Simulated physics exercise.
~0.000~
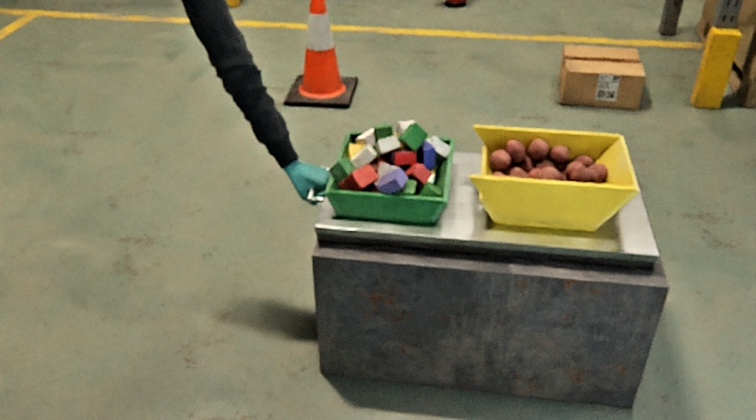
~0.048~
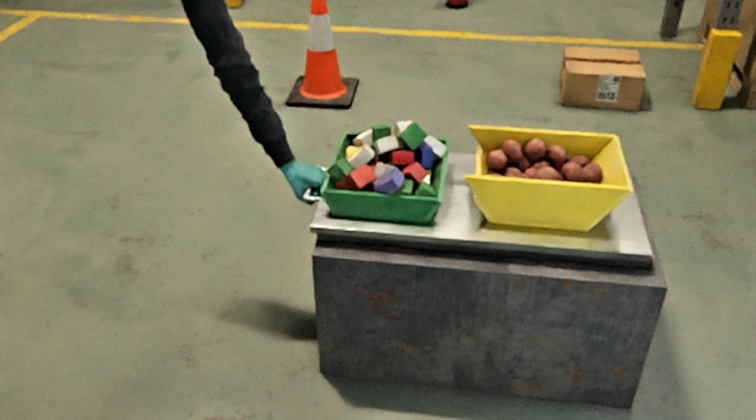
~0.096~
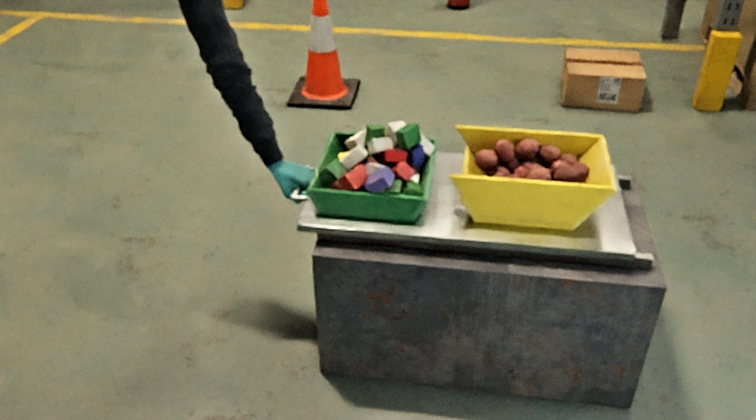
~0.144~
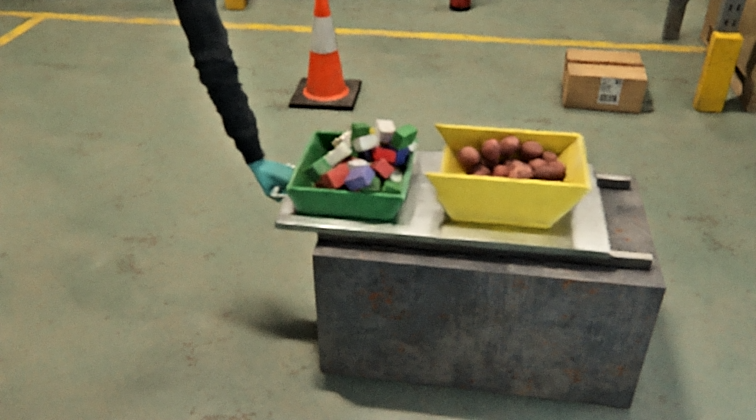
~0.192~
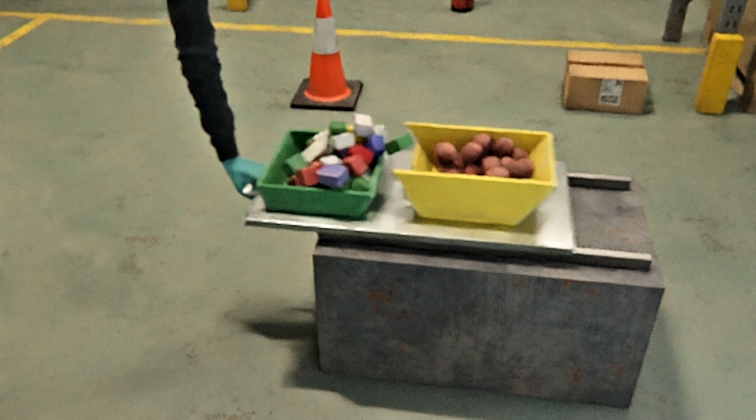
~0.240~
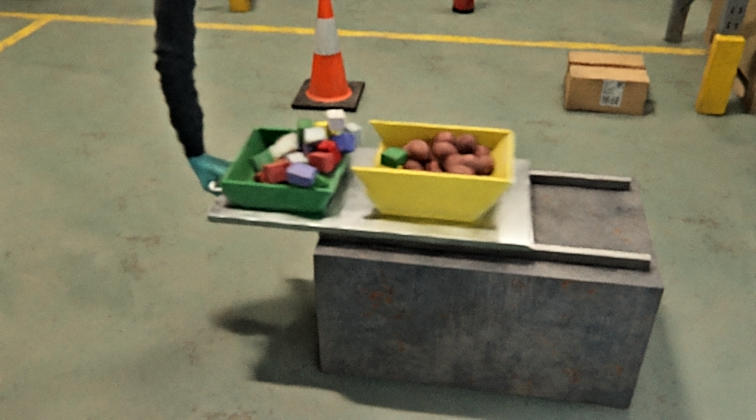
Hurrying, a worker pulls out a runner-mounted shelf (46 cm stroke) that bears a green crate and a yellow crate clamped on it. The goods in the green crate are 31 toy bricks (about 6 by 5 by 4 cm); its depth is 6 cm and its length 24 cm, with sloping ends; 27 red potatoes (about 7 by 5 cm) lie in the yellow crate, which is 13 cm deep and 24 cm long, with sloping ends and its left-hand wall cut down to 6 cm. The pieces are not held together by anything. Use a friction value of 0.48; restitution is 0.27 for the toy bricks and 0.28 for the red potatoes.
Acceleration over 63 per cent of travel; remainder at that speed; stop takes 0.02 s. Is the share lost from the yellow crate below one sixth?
No, it is above a sixth.
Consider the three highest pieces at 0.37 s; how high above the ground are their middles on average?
On average they sit about 68 cm high.
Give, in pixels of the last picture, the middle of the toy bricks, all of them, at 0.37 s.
I'd put it close to (234, 152).
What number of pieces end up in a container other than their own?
Count: About 5.
After 0.29 s, the shelf hits its stop.
After 0.37 s, green crate 28 in, 3 out and yellow crate 27 in, 0 out.
After 0.49 s, green crate 25 in, 6 out and yellow crate 23 in, 4 out.
After 0.71 s, green crate 23 in, 8 out and yellow crate 19 in, 8 out.
Final count (at 1.14 s), green crate 23 in, 8 out and yellow crate 19 in, 8 out. Asked share, 8 of 27, 30 per cent.
